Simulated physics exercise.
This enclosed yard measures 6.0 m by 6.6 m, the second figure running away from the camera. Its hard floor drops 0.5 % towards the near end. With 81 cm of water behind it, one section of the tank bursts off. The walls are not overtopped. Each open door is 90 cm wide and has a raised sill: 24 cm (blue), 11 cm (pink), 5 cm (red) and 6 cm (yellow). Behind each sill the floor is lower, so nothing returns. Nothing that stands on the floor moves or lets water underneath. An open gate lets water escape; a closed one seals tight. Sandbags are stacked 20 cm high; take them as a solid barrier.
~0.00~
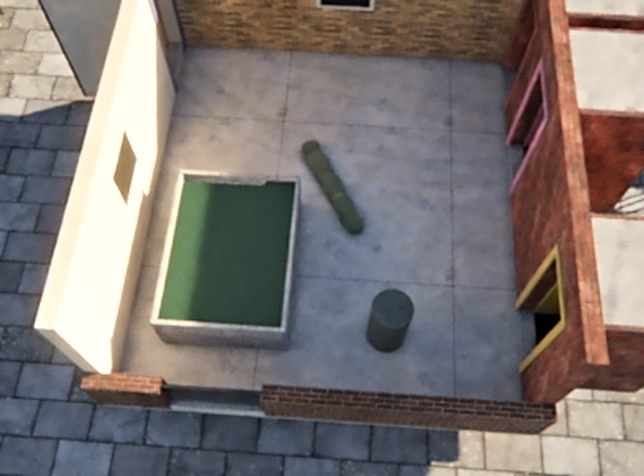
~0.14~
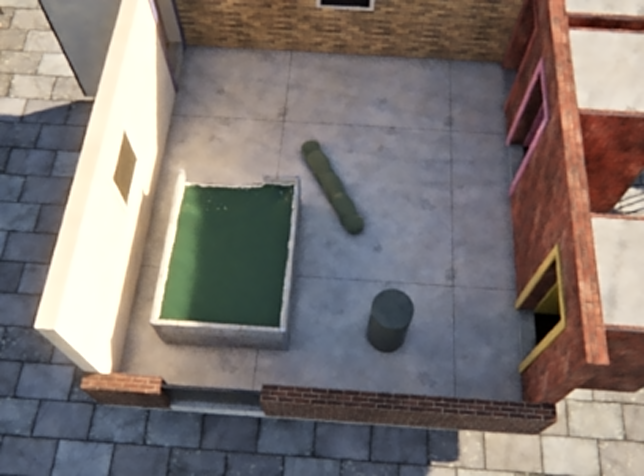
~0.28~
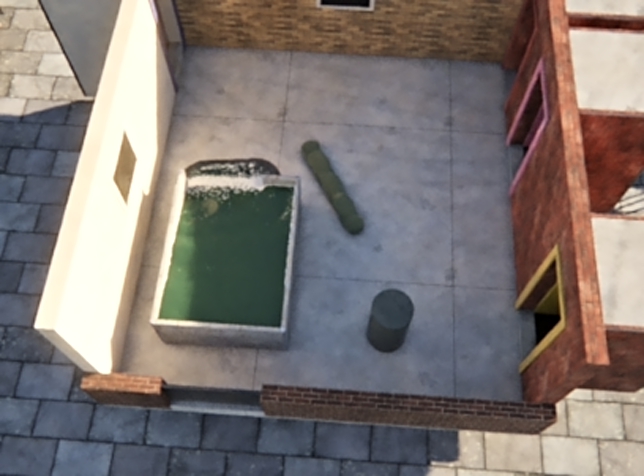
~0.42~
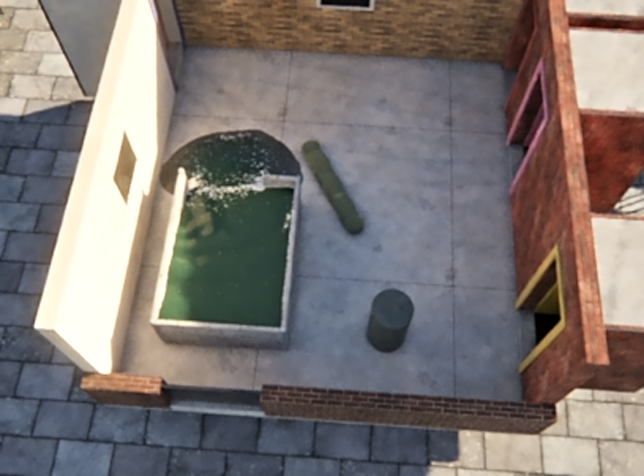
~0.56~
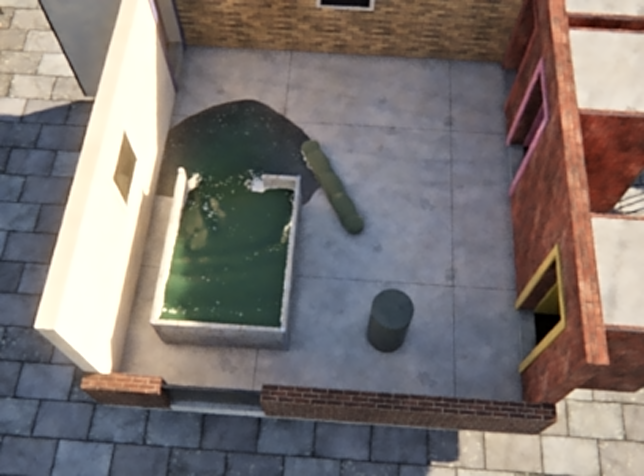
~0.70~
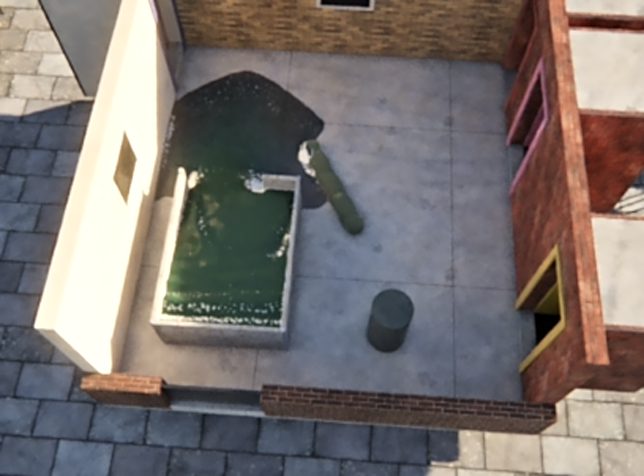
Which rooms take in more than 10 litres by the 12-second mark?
Within that time: At the blue door it goes over the limit; at the pink door it goes over the limit; at the red door it goes over the limit; at the yellow door it passes the limit.
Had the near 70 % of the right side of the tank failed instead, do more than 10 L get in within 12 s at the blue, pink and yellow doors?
Against that limit: Blue not over, pink over, yellow above.
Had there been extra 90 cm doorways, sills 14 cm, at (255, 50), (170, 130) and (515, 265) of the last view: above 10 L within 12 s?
In turn: Past it, above, not over.
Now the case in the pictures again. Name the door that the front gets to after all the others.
It is the yellow one.
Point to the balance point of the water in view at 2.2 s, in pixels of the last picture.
Around (242, 177).
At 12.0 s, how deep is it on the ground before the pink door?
Some 7.5 cm.
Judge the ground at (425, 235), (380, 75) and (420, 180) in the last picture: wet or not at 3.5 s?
In turn: Still dry, wet, not reached.
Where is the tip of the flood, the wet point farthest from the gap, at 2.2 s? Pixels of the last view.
At about (450, 64).
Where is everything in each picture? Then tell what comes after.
In the first picture, still water, 81 cm deep, in the tank at (230, 248).
In the second picture, the front is at a hidden place, 0.7 m from the gap on the tank's far side; 0.3 m2 of floor is under water; 81 cm left at the back of the tank.
In the third picture, water pours out on the tank's far side and has run 1.0 m, to (269, 167); typically 13 cm deep outside, 81 cm at the tank's back.
In the fourth picture, the front is at (259, 135), 1.5 m from the gap on the tank's far side; 2.5 m2 of floor is under water; 81 cm left at the back of the tank.
In the fifth picture, water pours out on the tank's far side and has run 2.1 m, to (253, 105); typically 7 cm deep outside, 80 cm at the tank's back.
In the sixth picture, the front is at (241, 75), 2.7 m from the gap on the tank's far side; 6.1 m2 of floor is under water; 72 cm left at the back of the tank.
After 1.4 s water covers 25 % of the floor and is deepest (55 cm) near (195, 50); blue door 25 cm at the sill, 0 L in, pink door not reached, red door not reached, yellow door not reached.
After 2.2 s water covers 35 % of the floor and is deepest (55 cm) near (204, 50); blue door 39 cm at the sill, 40 L in, pink door not reached, red door not reached, yellow door not reached.
After 3.5 s water covers 50 % of the floor and is deepest (34 cm) near (182, 64); blue door 33 cm at the sill, 132 L in, pink door 3 cm at the sill, 0 L in, red door 16 cm at the sill, 43 L in, yellow door not reached.
After 7.0 s water covers 80 % of the floor and is deepest (18 cm) near (505, 412); blue door 15 cm at the sill, 148 L in, pink door 13 cm at the sill, 36 L in, red door 18 cm at the sill, 407 L in, yellow door 5 cm at the sill, 0 L in.
After 12.0 s water covers 95 % of the floor and is deepest (17 cm) near (117, 385); blue door 6 cm at the sill, 148 L in, pink door 8 cm at the sill, 40 L in, red door 9 cm at the sill, 573 L in, yellow door 11 cm at the sill, 30 L in.
